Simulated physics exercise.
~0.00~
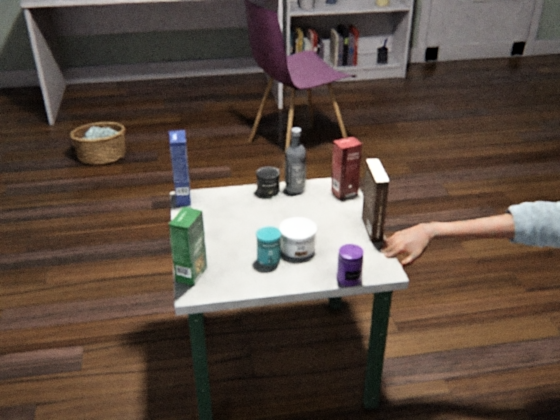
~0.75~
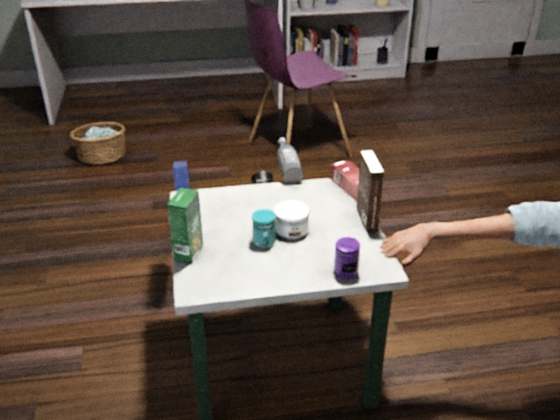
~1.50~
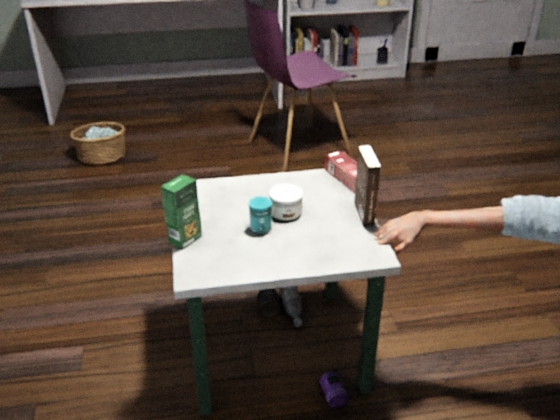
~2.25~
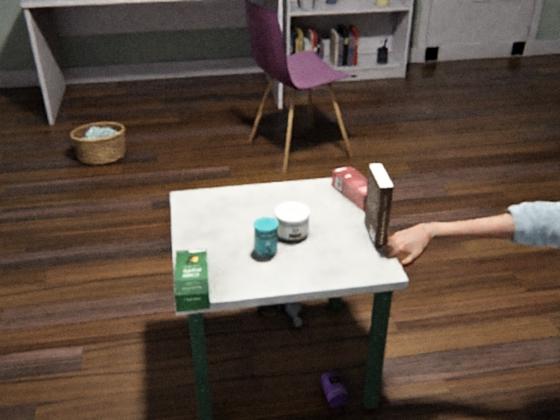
A hand jolts the small table back and forth, toppling several items and knocking some off.
